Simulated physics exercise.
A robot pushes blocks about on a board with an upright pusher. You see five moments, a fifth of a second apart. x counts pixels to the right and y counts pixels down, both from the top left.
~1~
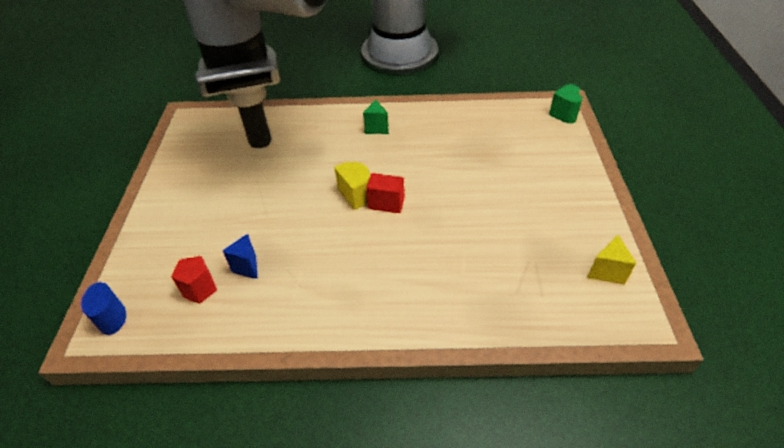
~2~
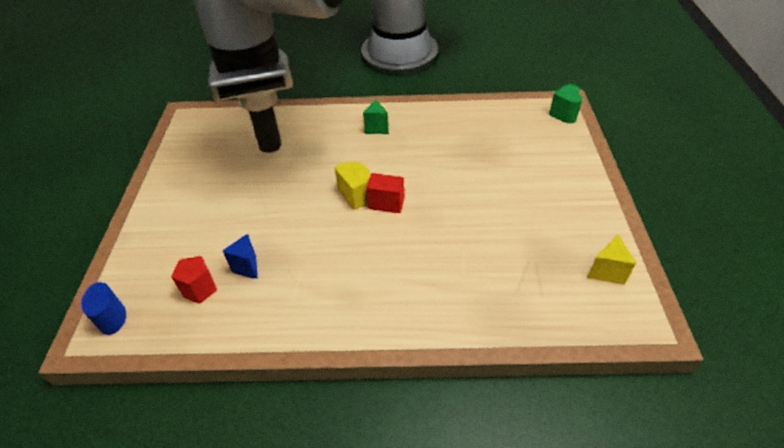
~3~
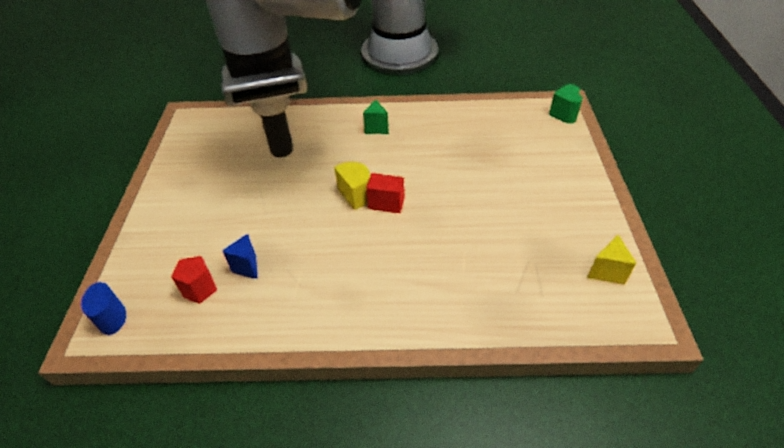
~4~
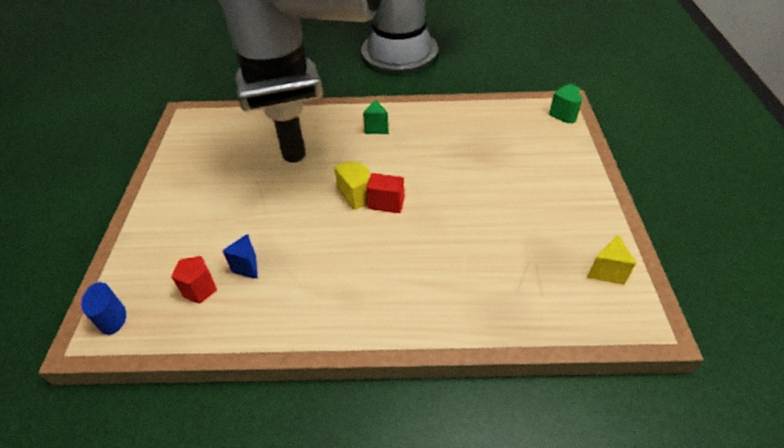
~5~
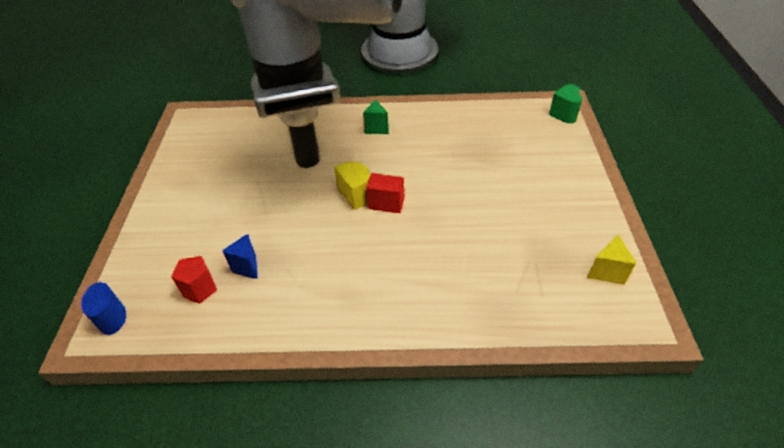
At the start, a robot arm holds its dark upright pusher over the upper left of a wooden board scattered with red, blue, green and yellow blocks. The pusher then moves steadily a short way right and slightly downward, nearing the touching yellow and red blocks, while every block stays still.
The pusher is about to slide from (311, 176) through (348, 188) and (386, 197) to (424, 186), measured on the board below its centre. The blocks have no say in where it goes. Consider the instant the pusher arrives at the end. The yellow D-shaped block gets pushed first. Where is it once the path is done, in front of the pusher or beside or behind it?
Beside or behind.
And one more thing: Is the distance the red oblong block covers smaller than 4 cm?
Going by the path, no.
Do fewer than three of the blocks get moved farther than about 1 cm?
The answer is yes.
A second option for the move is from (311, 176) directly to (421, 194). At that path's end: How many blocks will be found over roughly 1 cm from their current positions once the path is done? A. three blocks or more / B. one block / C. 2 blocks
C (2 blocks)
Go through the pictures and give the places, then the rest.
Tip of the pusher (261, 142), middles of tops, yellow D-shaped block (354, 173), red oblong block (385, 182), in the first picture.
Pusher (271, 146), nothing pushed, in the second picture.
Pusher (282, 151), nothing pushed, in the third picture.
Pusher (295, 156), nothing pushed, in the fourth picture.
Pusher (308, 161), yellow D-shaped block (354, 173), red oblong block (385, 182), in the fifth picture.
What follows on the original path. One third of the way, pusher (346, 173); yellow D-shaped block (372, 179); red oblong block (404, 188).
Two thirds of the way, pusher (386, 182); yellow D-shaped block (413, 191); red oblong block (446, 202).
At the end, pusher (425, 170); yellow D-shaped block (429, 193), turned 40° clockwise; red oblong block (459, 208).
